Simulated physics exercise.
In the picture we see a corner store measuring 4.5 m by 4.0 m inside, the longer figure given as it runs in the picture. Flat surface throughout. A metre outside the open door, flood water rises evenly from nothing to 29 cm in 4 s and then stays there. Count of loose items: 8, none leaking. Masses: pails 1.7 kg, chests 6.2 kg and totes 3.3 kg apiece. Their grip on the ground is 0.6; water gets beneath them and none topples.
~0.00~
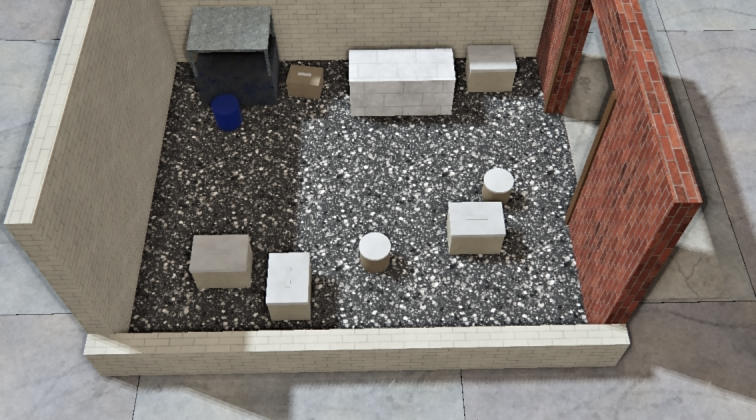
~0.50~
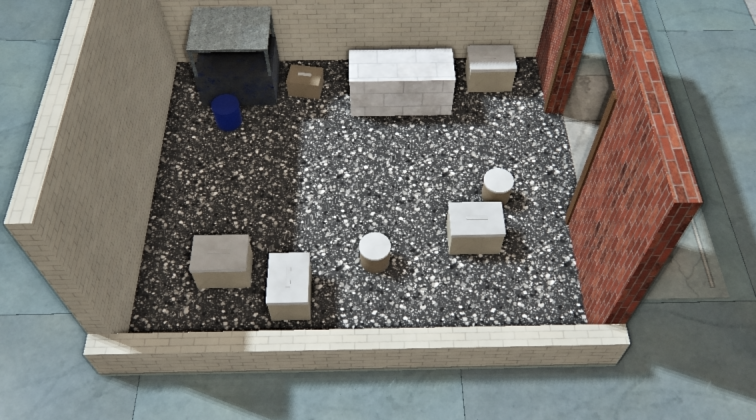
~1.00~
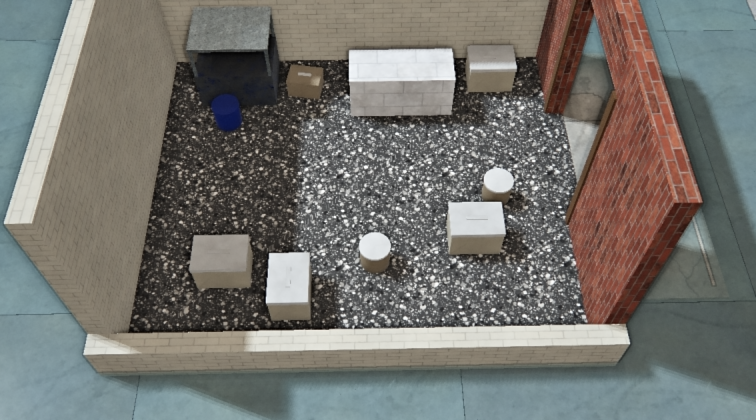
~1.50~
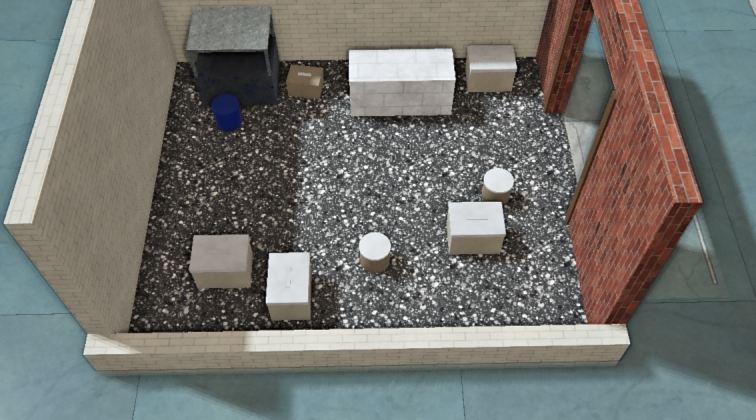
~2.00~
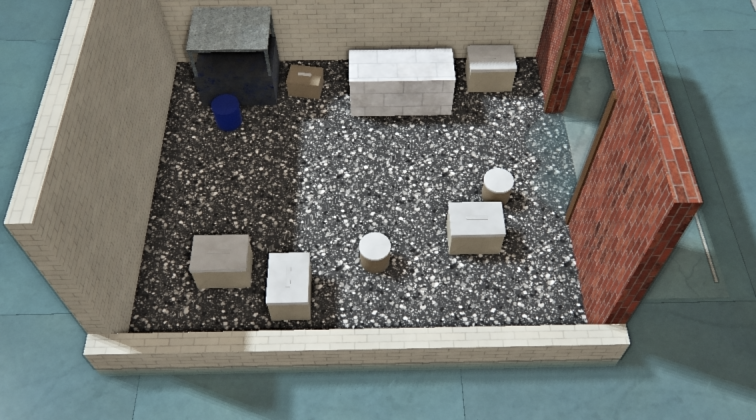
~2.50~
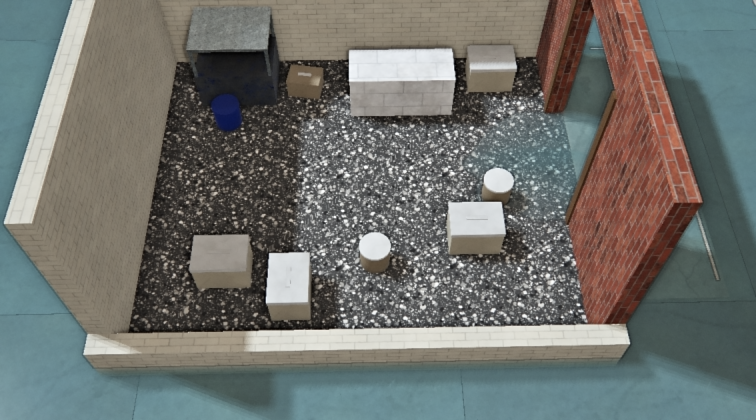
In the video, bluish water spreads over the paving around a walled, gravel-floored enclosure holding boxes, round containers and a blue pail, then enters through the opening in the red brick wall on the right; the objects stay still.
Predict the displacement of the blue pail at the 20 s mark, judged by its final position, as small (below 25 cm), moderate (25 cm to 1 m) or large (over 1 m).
Moderate.
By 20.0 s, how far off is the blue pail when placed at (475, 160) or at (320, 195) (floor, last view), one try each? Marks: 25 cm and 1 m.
Results in order: It ends up well away; it ends up well away.
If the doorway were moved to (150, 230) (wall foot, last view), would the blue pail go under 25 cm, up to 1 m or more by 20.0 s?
In that case the blue pail ends far away.
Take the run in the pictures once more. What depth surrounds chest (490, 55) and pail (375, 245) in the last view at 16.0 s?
First about 22 cm, second about 13 cm.
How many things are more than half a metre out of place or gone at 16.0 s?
My count gives 6.
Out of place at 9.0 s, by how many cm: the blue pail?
60 cm or so by then.
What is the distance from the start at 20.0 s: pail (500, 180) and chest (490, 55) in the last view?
They sit 300 cm and 20 cm away, in the order given.
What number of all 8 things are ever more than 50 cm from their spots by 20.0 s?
By my count, 8.
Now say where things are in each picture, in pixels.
The first picture shows the blue pail at (225, 104) rests on the ground; water covers 0.0 m2; 0 of 8 have shifted.
The second picture shows the blue pail at (225, 104) rests on the ground; water covers 0.0 m2; 0 of 8 have shifted.
The third picture shows the blue pail at (225, 104), on the bottom; 0.0 m2 under water; 0 of 8 have shifted.
The fourth picture shows the blue pail at (225, 104) rests on the ground; water covers 0.0 m2; 0 of 8 have shifted.
The fifth picture shows the blue pail at (225, 104) rests on the ground; 0.3 m2 under water; 0 of 8 have shifted.
The sixth picture shows the blue pail at (225, 104), on the bottom; 1.1 m2 under water; 0 of 8 have shifted.
After 4.0 s the blue pail is near (225, 104), 0.0 m from its start, aground; 1 afloat.
After 9.0 s the blue pail is near (181, 71), 0.6 m from its start, afloat; 7 afloat.
After 16.0 s the blue pail is near (180, 62), 0.7 m from its start, afloat; 8 afloat.
After 20.0 s the blue pail is near (181, 54), 0.7 m from its start, afloat; 8 afloat.
